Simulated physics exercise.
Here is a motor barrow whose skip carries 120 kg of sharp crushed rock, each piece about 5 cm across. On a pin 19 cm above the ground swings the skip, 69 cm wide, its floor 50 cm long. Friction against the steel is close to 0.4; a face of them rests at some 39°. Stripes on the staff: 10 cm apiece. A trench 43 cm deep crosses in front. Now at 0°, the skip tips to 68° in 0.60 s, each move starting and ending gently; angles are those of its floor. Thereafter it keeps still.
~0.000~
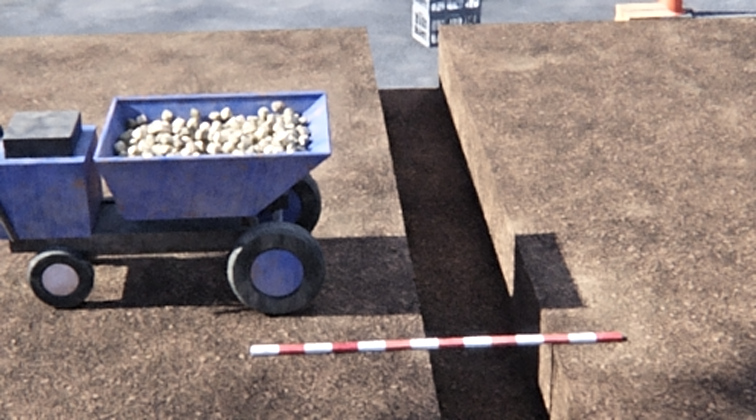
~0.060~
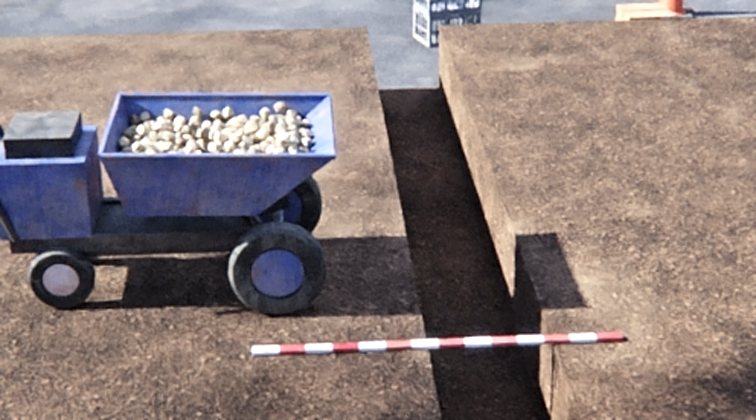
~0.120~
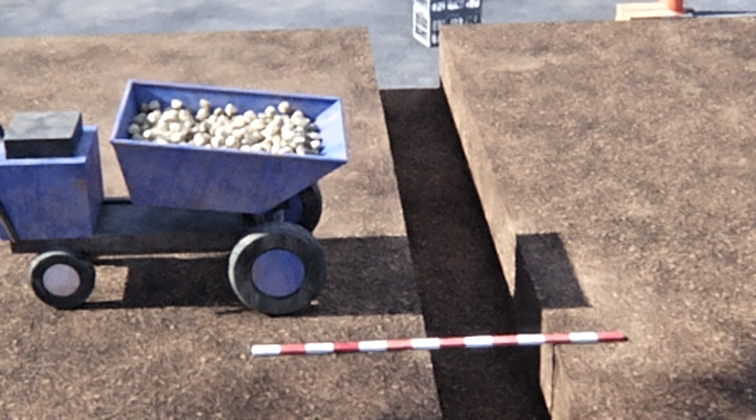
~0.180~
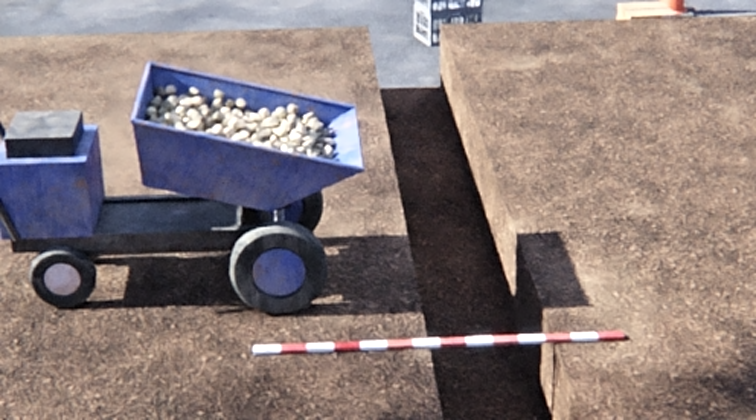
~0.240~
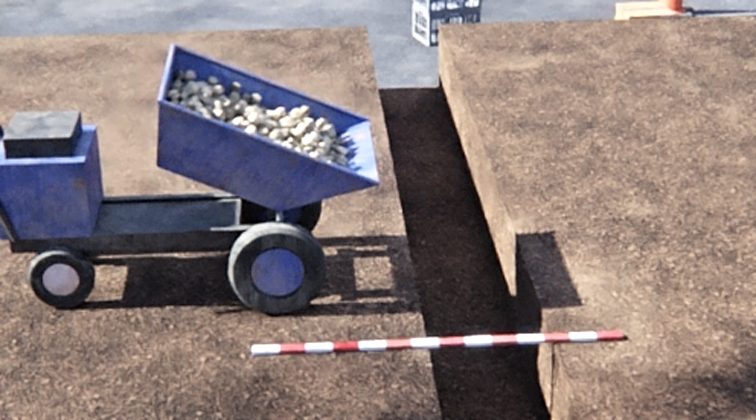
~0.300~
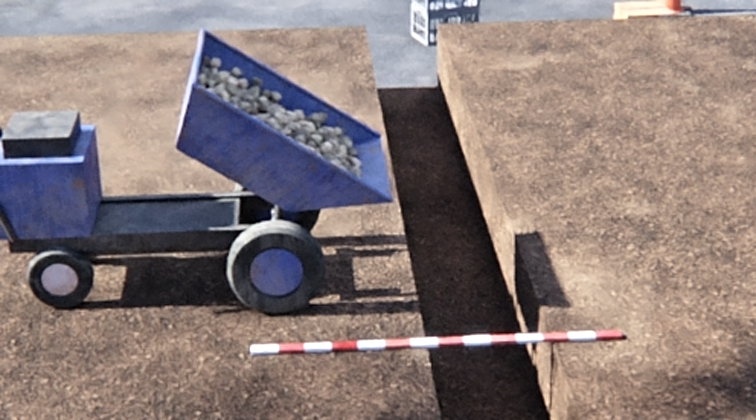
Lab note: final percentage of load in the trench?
Approx. 100 %.
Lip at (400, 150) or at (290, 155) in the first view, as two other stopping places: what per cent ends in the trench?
Result: Close to 65 then close to 85 per cent.
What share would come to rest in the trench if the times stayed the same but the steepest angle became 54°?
It would come to about 60 percent.
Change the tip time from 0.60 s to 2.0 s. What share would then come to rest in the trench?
With that change, it comes to around 100 per cent.
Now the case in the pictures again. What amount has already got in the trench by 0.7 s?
Some 25 per cent.
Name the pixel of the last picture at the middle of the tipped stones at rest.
Look at roughly (481, 343).
After 0.4 s the floor is at 57°; 100 % in the skip; the foremost stones are at (390, 199).
After 0.7 s the floor is at 68°; 77 % in the skip, 23 % in the trench; the foremost stones are at (480, 299).
After 1.0 s the floor is at 68°; 13 % in the skip, 87 % in the trench; the foremost stones are at (520, 325).
After 3.0 s the floor is at 68°; 0 % in the skip, 100 % in the trench; the foremost stones are at (520, 335).
